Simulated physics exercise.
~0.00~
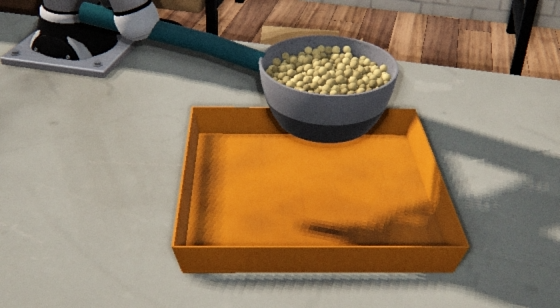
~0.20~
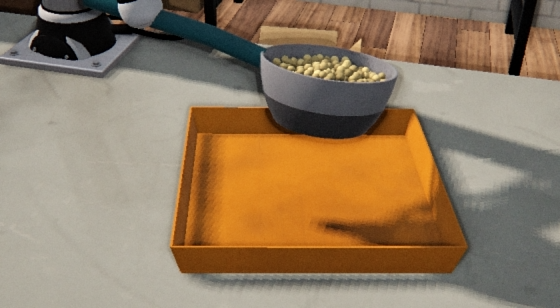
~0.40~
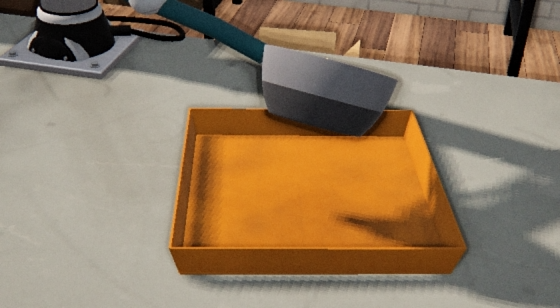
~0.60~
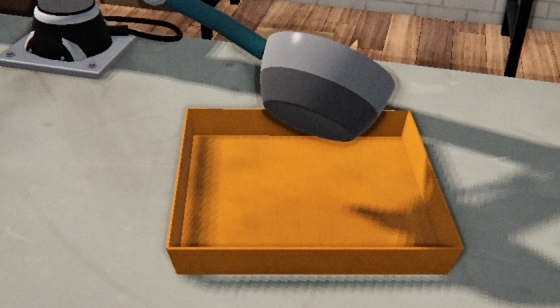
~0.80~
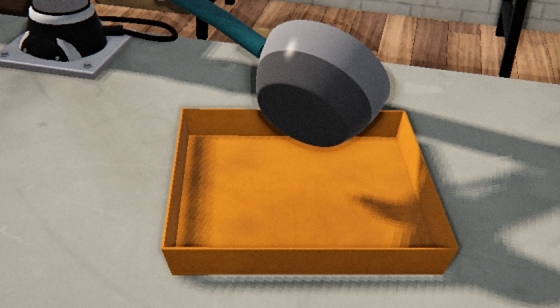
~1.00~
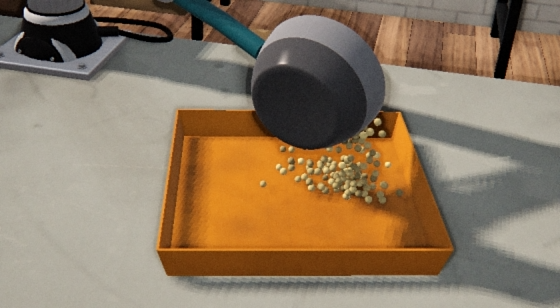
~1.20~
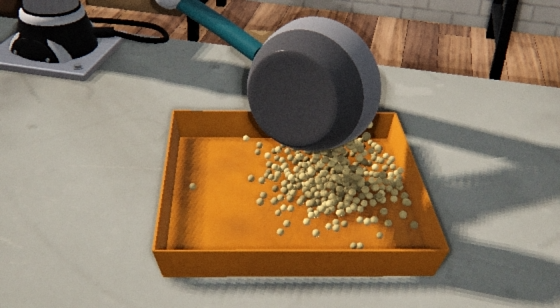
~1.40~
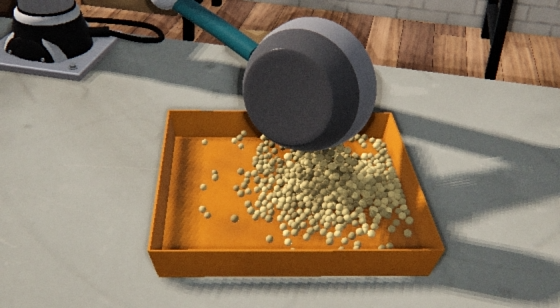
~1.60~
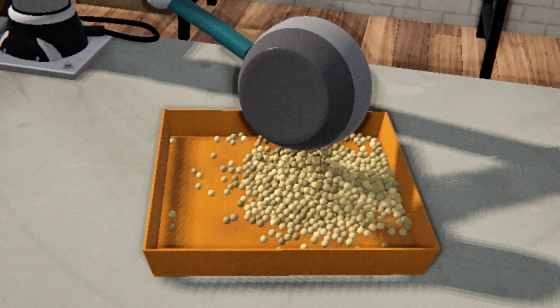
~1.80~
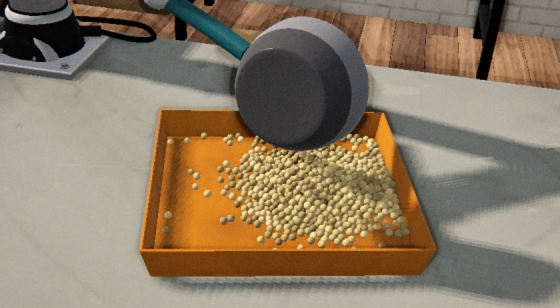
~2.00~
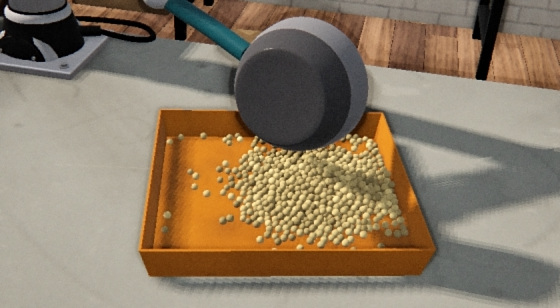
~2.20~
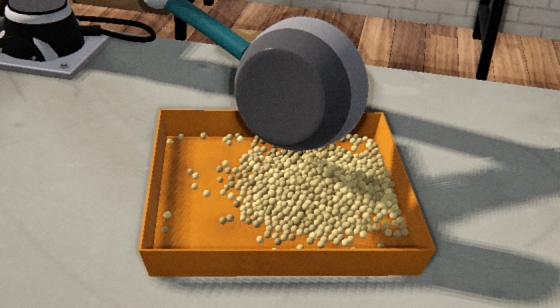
To begin with, a grey ladle full of pale soya beans sits upright above the far edge of an empty orange tray on a light worktop, its teal handle reaching toward a robot arm at the upper left. The ladle then tips steadily toward the tray, its underside turning into view and hiding the beans. Soon a few beans spill over the lip and scatter inside the tray. The stream thickens into a spreading heap, with some beans rolling left. Finally, the ladle stays tipped and still over a settled pile lying mostly toward the right.
